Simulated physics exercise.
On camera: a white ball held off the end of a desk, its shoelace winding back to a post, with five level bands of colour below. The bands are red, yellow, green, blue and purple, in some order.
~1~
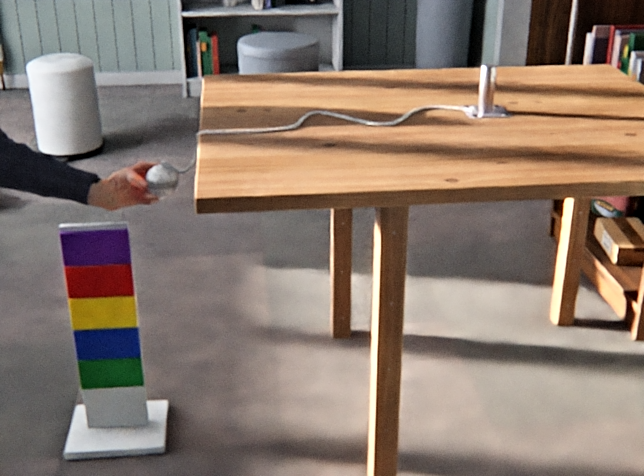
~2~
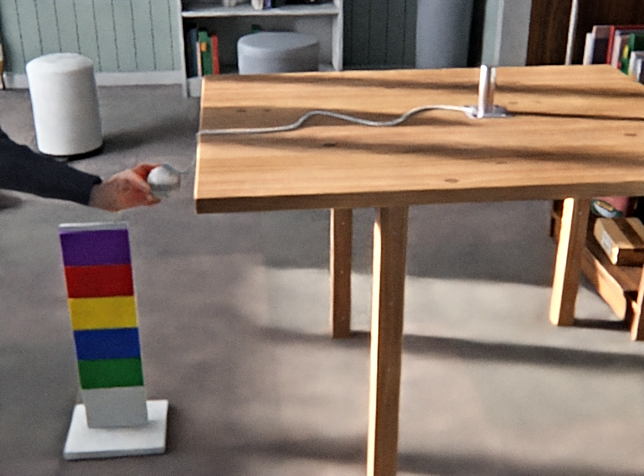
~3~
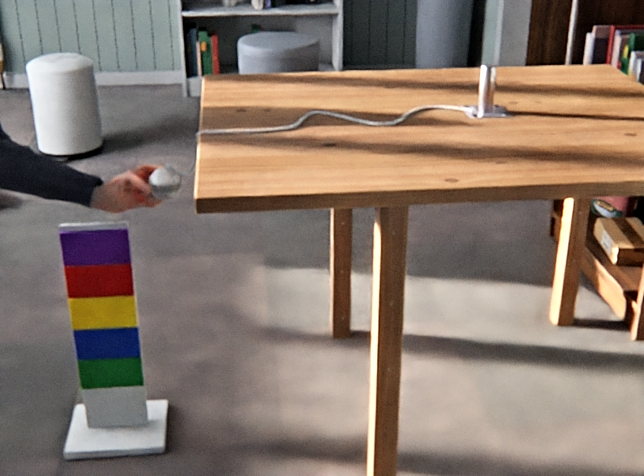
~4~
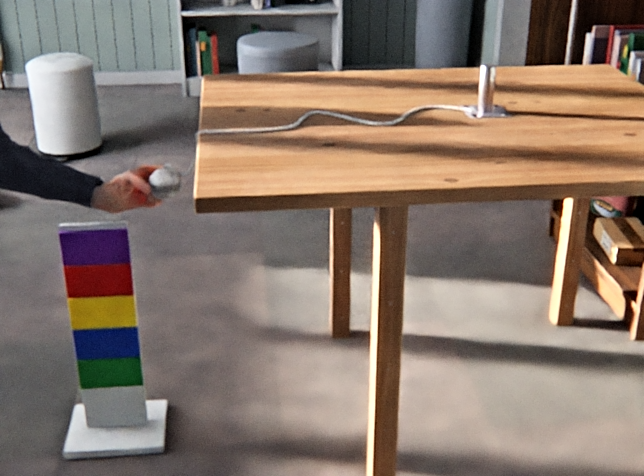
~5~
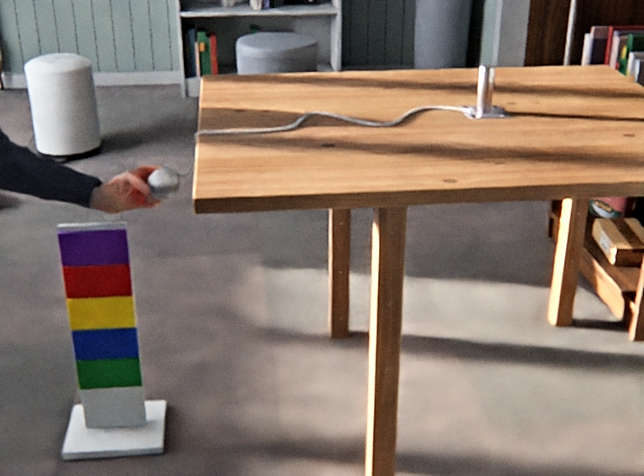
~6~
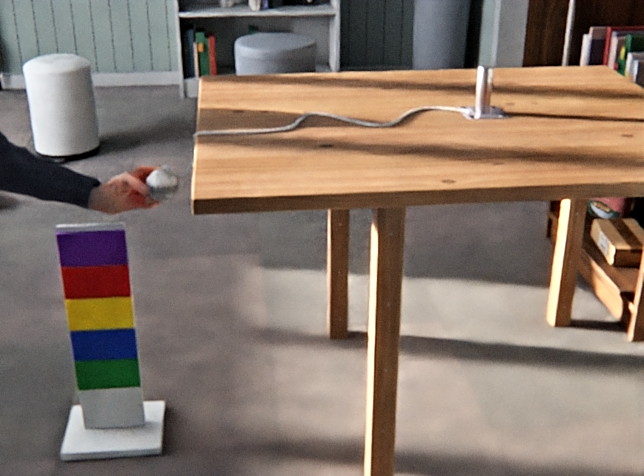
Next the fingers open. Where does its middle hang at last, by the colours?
The shoelace holds its middle at red.
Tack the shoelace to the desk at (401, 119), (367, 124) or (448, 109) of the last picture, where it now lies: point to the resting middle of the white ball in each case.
Try by try, around (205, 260), (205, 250) and (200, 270).
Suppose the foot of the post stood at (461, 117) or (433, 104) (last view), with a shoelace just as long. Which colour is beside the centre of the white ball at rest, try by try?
It would be yellow; yellow.
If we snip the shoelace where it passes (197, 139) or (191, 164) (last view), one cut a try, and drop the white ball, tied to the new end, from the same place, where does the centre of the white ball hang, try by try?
In that order: (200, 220) and (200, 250).
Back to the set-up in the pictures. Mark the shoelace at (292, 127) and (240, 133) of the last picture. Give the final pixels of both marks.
Near (220, 126) and (198, 161).
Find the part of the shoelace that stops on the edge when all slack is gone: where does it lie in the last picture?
At (271, 131), roughly.
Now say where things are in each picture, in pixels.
The first frame shows white ball (162, 181); purple (95, 249); red (99, 282); yellow (103, 314); blue (107, 345); green (111, 374).
The second frame shows white ball (164, 183); shoelace through (435, 108) (396, 123) (336, 115) (291, 127) (217, 133).
The third frame shows white ball (166, 184).
The fourth frame shows white ball (165, 184); shoelace through (435, 107) (395, 122) (335, 115) (291, 127) (217, 132).
The fifth frame shows white ball (164, 184).
The sixth frame shows white ball (163, 185); shoelace through (433, 109) (393, 123) (333, 116) (288, 128) (214, 133).
Soon after, ball near (222, 272); level with red.
Then, ball near (191, 276); level with red.
At rest, ball near (202, 275); level with red. At red.
